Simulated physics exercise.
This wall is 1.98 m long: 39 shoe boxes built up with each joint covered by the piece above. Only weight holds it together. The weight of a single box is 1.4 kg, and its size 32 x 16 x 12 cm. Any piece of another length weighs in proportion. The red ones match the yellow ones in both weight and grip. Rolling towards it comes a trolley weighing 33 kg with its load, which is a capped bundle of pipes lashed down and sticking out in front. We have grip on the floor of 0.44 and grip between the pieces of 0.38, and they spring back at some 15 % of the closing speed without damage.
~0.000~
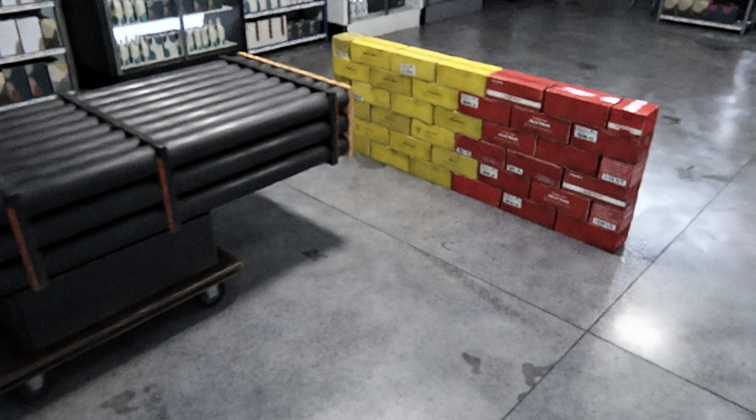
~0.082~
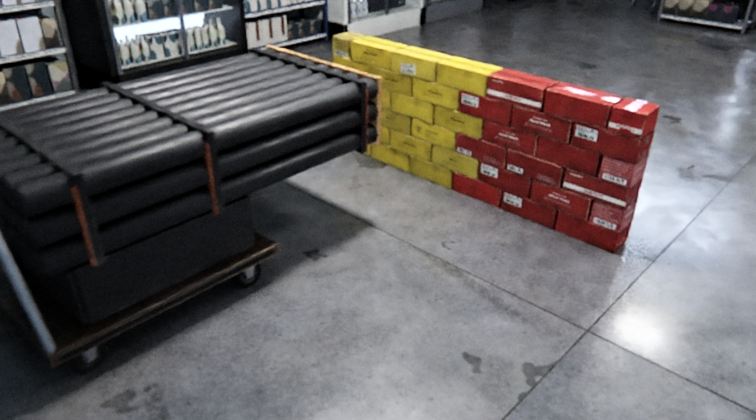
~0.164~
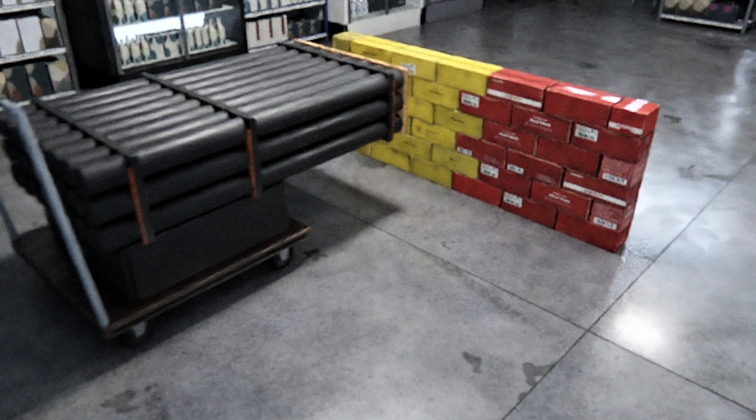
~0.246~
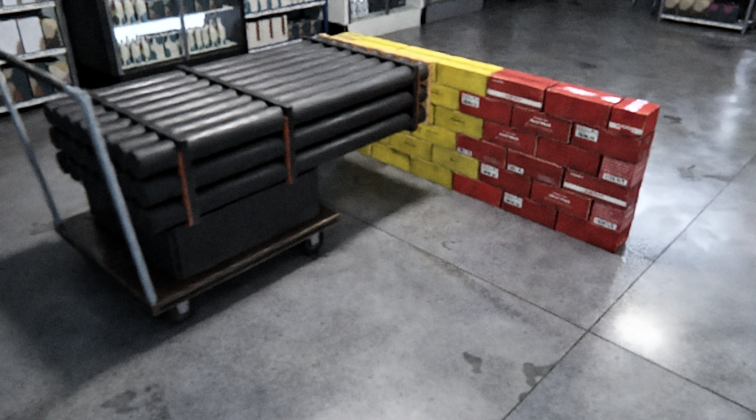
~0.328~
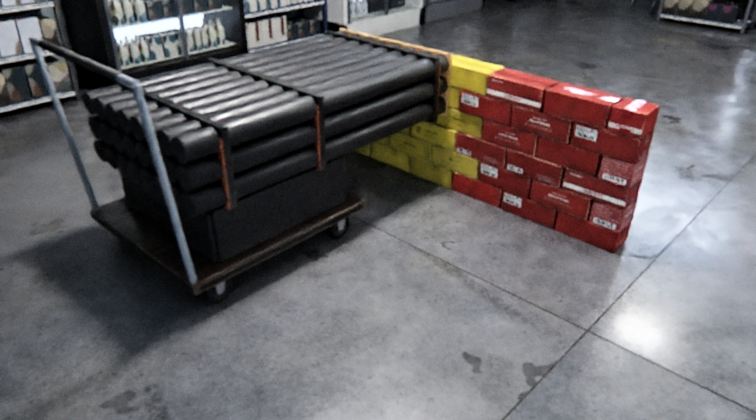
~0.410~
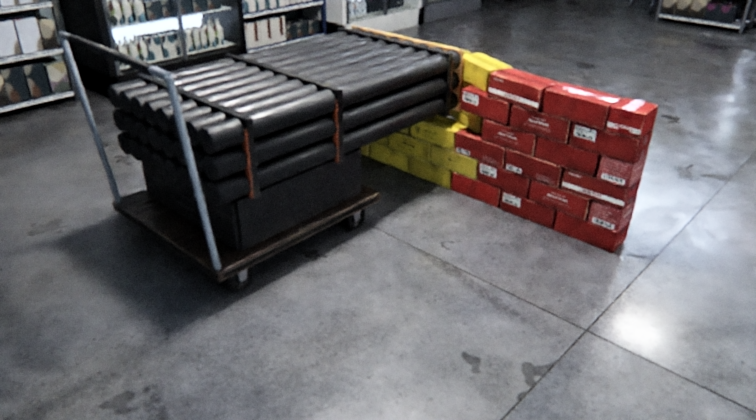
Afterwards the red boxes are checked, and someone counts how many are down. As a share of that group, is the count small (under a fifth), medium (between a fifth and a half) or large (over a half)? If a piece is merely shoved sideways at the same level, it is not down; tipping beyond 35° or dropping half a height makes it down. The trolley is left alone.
It is small.
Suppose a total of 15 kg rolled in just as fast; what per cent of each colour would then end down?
In that case yellow 70, red 10 per cent.
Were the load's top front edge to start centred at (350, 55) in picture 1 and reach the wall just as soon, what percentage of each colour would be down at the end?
You'd end up with yellow at 80 per cent down and red at 10 per cent.
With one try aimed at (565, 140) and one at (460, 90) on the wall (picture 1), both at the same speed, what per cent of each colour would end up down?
First try then second: Yellow 20 and 40, red 80 and 30 per cent.
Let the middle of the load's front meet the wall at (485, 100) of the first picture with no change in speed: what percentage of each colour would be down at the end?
The yellow ones would be 40 per cent down and the red ones 60 per cent.
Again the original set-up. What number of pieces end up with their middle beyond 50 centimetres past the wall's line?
About 16.
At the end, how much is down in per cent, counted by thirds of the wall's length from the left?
Going left to right, I get 70, 40 and 10 percent.
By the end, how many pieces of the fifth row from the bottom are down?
I count 4 down there.
After 0.64 s, load 47 cm past the wall's line, still rolling; none of the 18 red boxes down (11 of 39 in all colours); top red box unmoved; top yellow box leaning 36°, 28 cm lower.
After 1.06 s, load 92 cm past the wall's line, still rolling; 2 of the 18 red boxes down (13 of 39 in all colours); top red box unmoved; top yellow box on its side.
At rest (2.7 s), load 1.05 m past the wall's line, stopped; 2 of the 18 red boxes down (16 of 39 in all colours); top red box unmoved; top yellow box on its side. That is 11 per cent. As the last picture would show them, middles, top red box near (582, 105), top yellow box near (555, 103).
